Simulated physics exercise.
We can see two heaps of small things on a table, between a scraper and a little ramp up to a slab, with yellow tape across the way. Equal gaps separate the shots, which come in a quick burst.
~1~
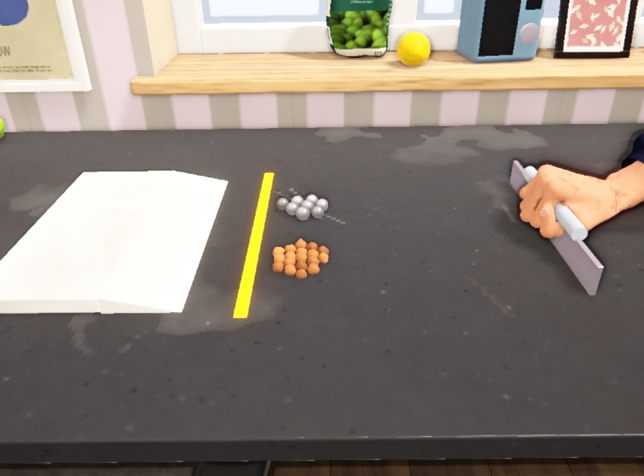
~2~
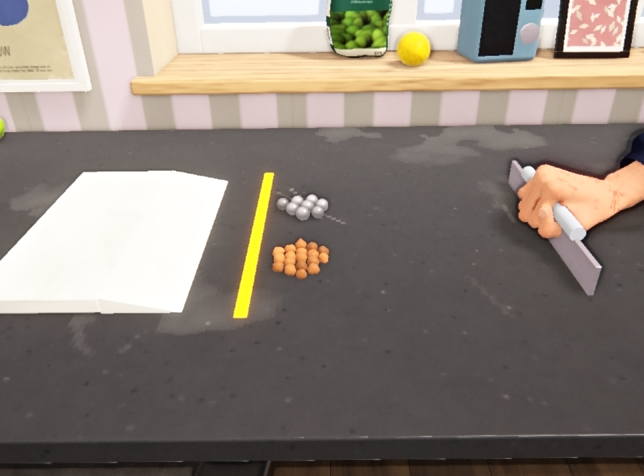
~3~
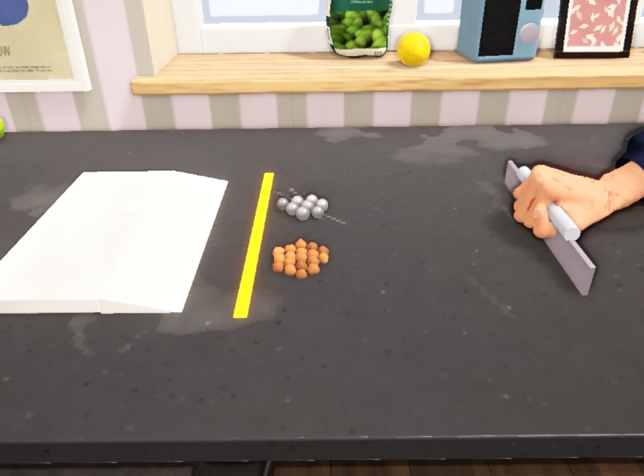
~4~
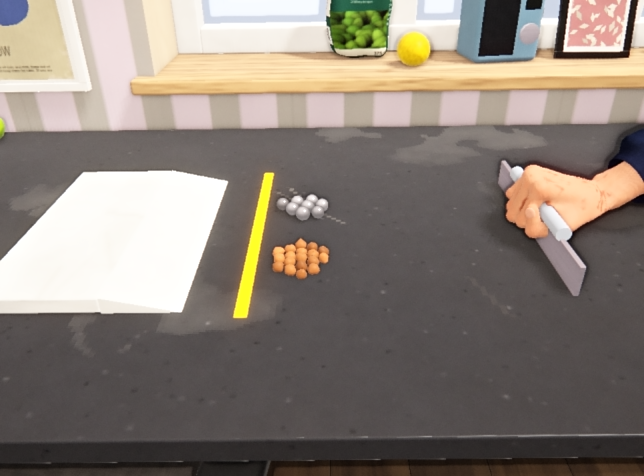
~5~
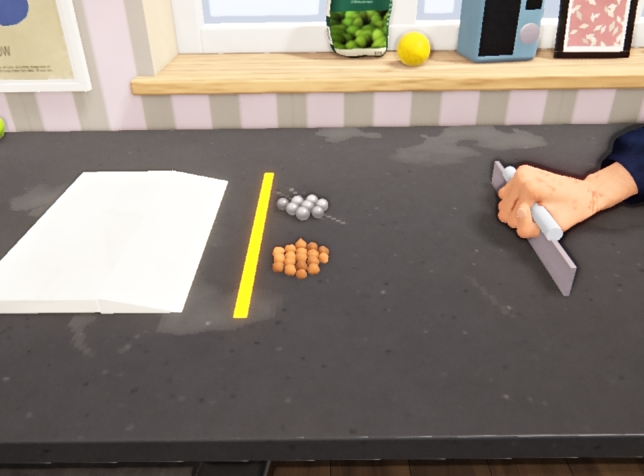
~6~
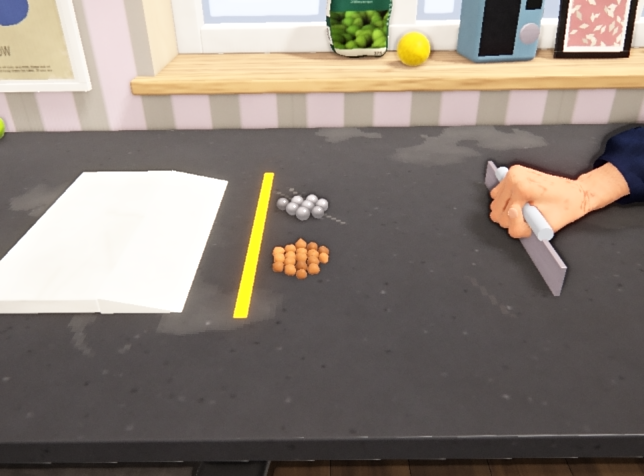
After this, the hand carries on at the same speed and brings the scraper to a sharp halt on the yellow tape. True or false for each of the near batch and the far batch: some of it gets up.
Near batch: False; far batch: False.
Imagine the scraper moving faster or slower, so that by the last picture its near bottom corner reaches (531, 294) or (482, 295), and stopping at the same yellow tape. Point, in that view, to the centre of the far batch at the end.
The middle stops roughly at (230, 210) the first time and at (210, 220) the second time.
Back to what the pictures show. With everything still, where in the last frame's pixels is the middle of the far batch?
When nothing moves any more, the middle sits at roughly (237, 209) in the last picture.
Then, 1.02 s past the last view, scraper still moving, near (382, 206); near batch all short of the ramp; far batch all short of the ramp.
Then, 2.06 s past the last view, scraper stopped at the yellow tape; near batch all short of the ramp; far batch all short of the ramp.
Finally, scraper stopped at the yellow tape; near batch none past the top, all short of the ramp; far batch none past the top, all short of the ramp.
